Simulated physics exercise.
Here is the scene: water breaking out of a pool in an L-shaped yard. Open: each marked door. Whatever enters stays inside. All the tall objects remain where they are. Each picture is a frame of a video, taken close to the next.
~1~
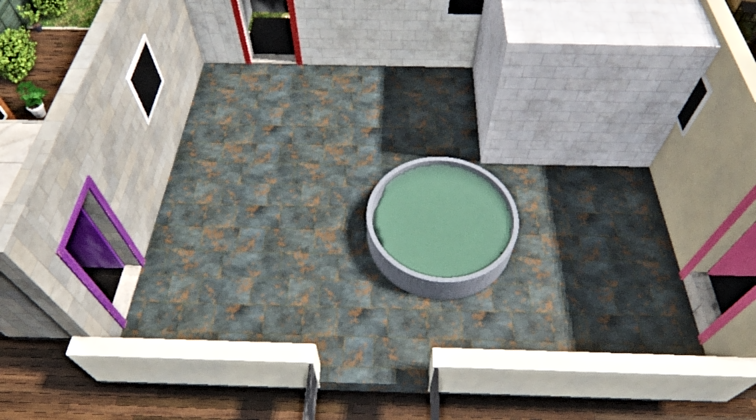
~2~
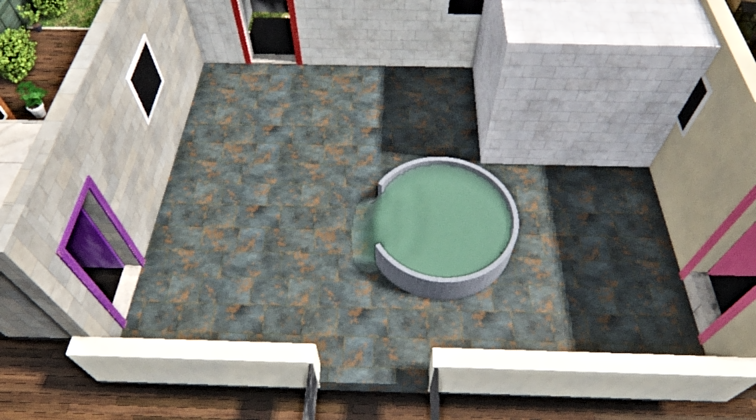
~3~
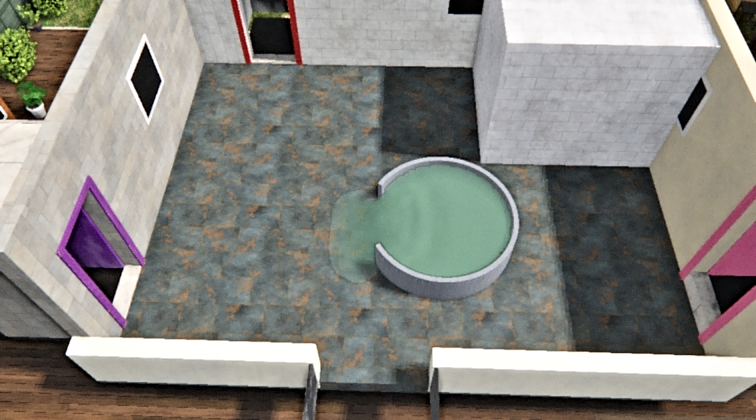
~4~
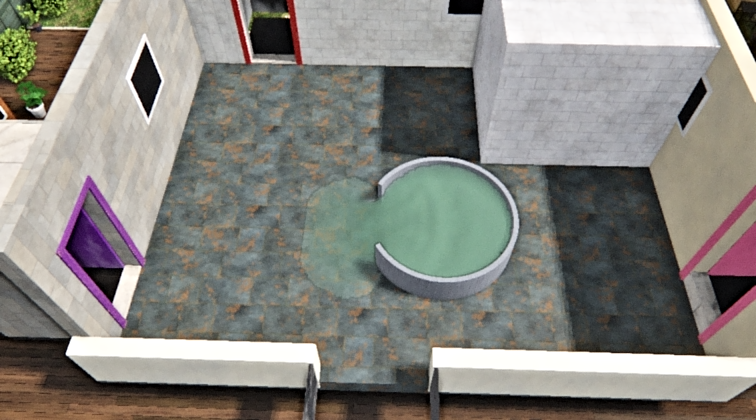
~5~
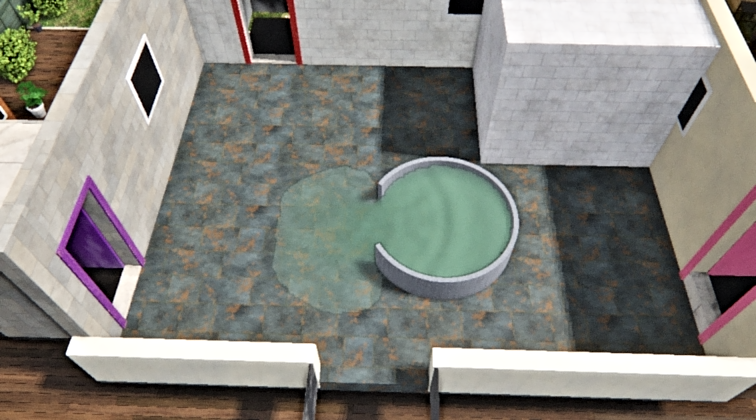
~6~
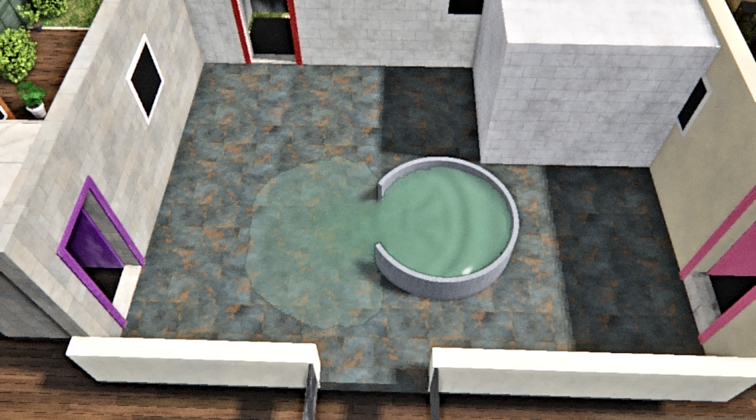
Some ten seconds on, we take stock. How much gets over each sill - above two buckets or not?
As I see it, the red door will be overrun; the purple door will be overrun; the pink door will keep it to two buckets.
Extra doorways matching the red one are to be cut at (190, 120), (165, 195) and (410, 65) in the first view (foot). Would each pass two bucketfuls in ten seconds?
In order: Exceeds it, exceeds it, falls short.
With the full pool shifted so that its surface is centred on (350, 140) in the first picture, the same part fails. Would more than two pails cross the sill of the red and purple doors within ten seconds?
My reading: Red door floods; purple door takes more.
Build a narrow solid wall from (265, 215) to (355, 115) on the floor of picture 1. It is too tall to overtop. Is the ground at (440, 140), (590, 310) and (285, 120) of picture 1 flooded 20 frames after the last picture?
The first is inundated, the second still bare and the third still bare.
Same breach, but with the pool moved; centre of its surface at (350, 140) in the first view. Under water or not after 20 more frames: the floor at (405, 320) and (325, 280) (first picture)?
I'd say still dry for the first and still dry for the second.
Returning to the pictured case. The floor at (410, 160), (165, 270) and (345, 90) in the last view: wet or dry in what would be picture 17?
First spot not wet, second soaked, third not wet.
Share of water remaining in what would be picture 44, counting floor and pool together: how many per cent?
I make it 90 per cent.
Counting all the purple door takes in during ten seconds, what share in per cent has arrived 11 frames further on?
Near 5 in a hundred.
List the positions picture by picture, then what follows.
In the first picture, still water in the pool at (442, 218).
In the second picture, the front is at a hidden place, out from the gap at (372, 228).
In the third picture, the front is at (356, 277), out from the gap at (372, 229).
In the fourth picture, water pours out at (372, 229) and has run to (322, 191).
In the fifth picture, the front is at (294, 190), out from the gap at (372, 229).
In the sixth picture, water pours out at (372, 229) and has run to (264, 195).
A moment on, water covers 25 % of the floor; the red door not reached, the purple door not reached, the pink door not reached.
Next, water covers 35 % of the floor; the red door not reached, the purple door under two buckets in, the pink door not reached.
Then, water covers 40 % of the floor; the red door not reached, the purple door far over two buckets in, the pink door not reached.
Later, water covers 50 % of the floor; the red door under two buckets in, the purple door far over two buckets in, the pink door not reached.
In the end, water covers 75 % of the floor; the red door over two buckets in, the purple door far over two buckets in, the pink door not reached.
